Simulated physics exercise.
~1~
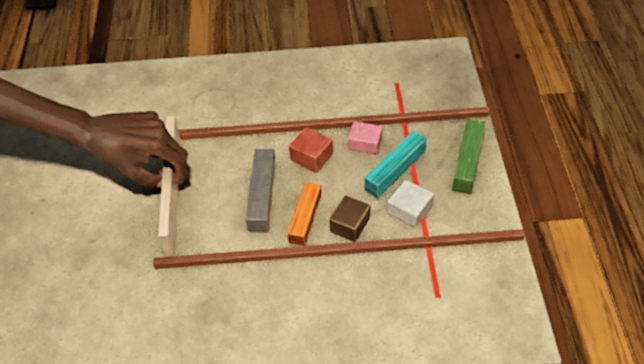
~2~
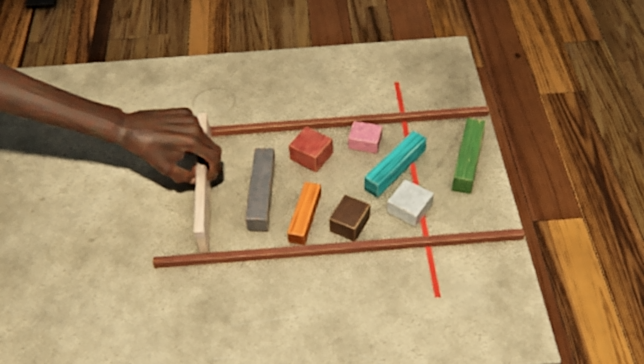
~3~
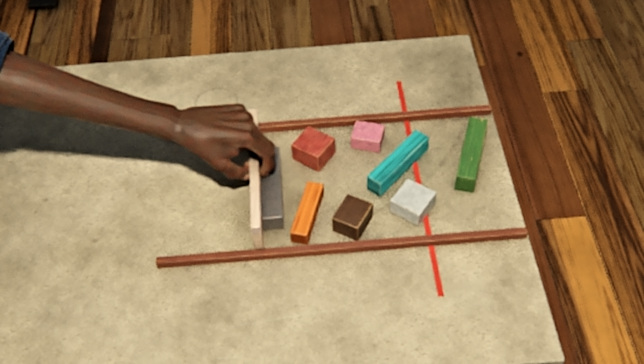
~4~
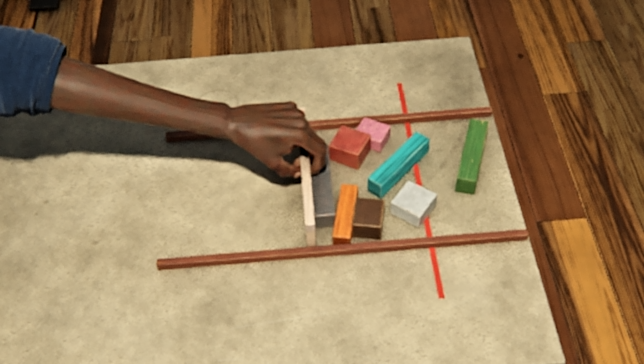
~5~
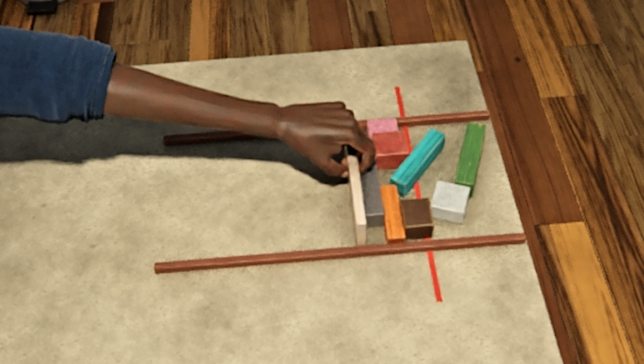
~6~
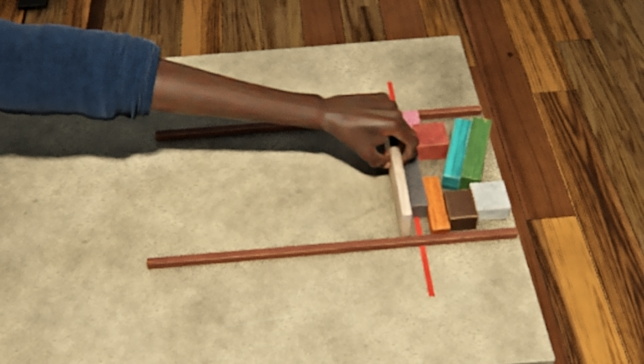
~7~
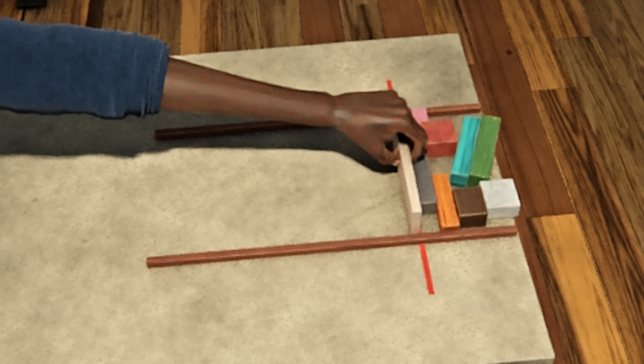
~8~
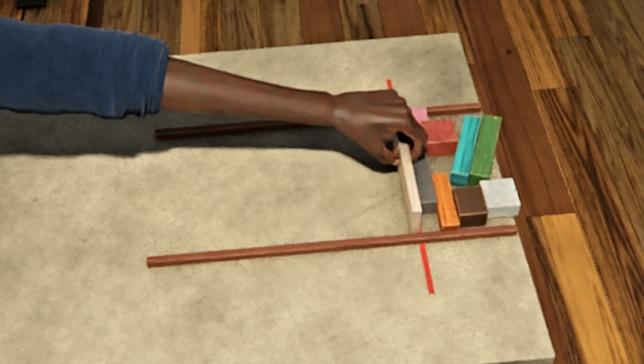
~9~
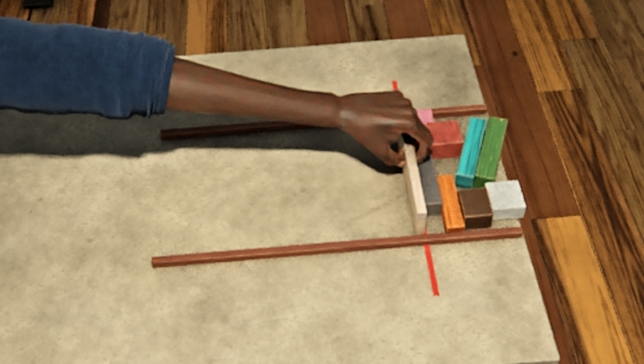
At first, a hand holds a pale upright board at the left of a paper-covered table, where eight colored blocks and bars lie scattered between two brown rods. The hand slides the board right until it meets the grey bar and pushes it along. The orange stick, brown block, red block and pink block are gathered up next, bunching together as they move. The turquoise stick and white block are then shoved past the red line toward the green bar. Finally the board stops near the line, with the pieces crowded by the right edge and none fallen.
